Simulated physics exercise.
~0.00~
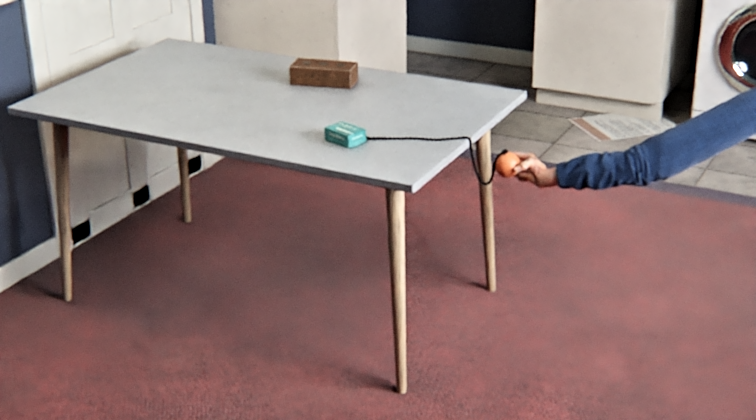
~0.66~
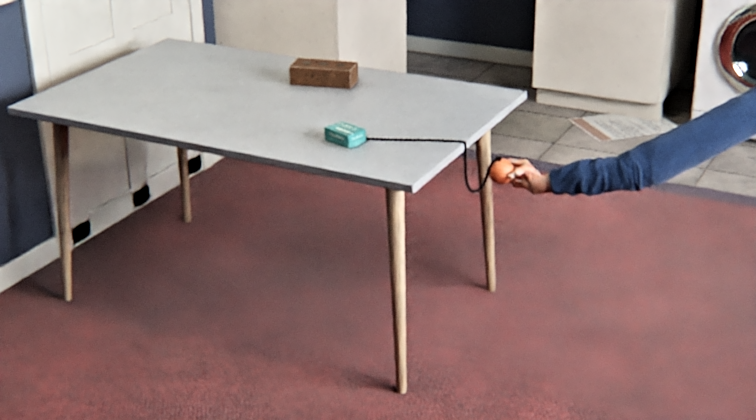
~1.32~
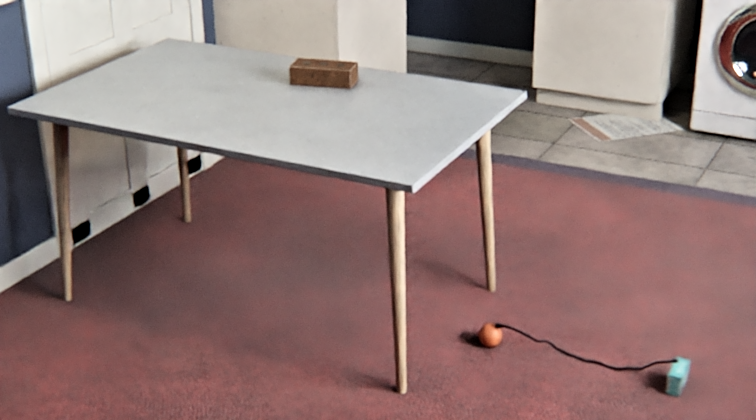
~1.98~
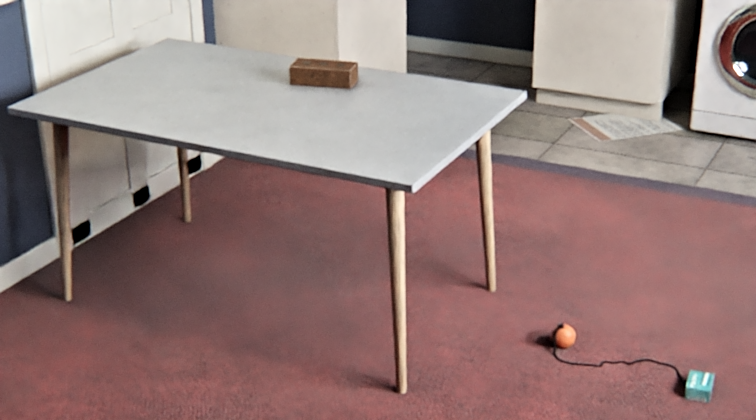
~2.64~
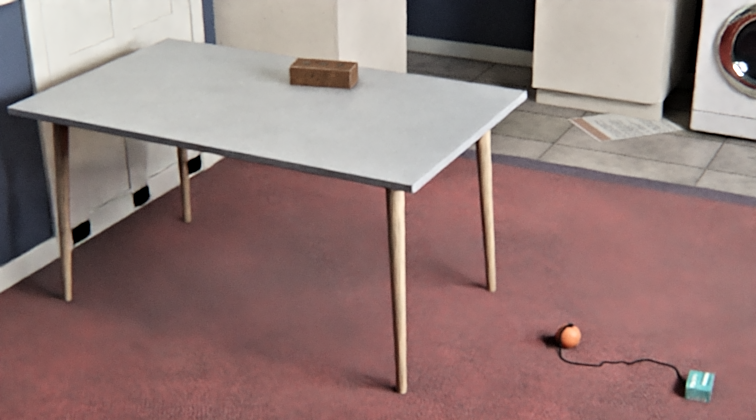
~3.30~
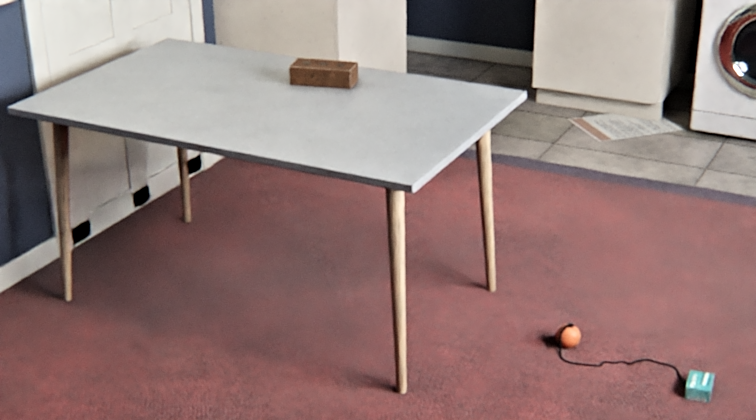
In a room with a dark red carpet and a tiled area behind it, a grey table with wooden legs is seen from slightly above by a still camera. A brown brick sits near the back of the tabletop, and a small turquoise box near the right end is joined by a dark cord to an orange held by a hand beyond the edge. The hand shifts slightly left and down, then lets go and withdraws. The orange drops to the floor, dragging the box off the table. The orange moves right across the carpet and comes to rest left of the fallen box, while the brick stays put.
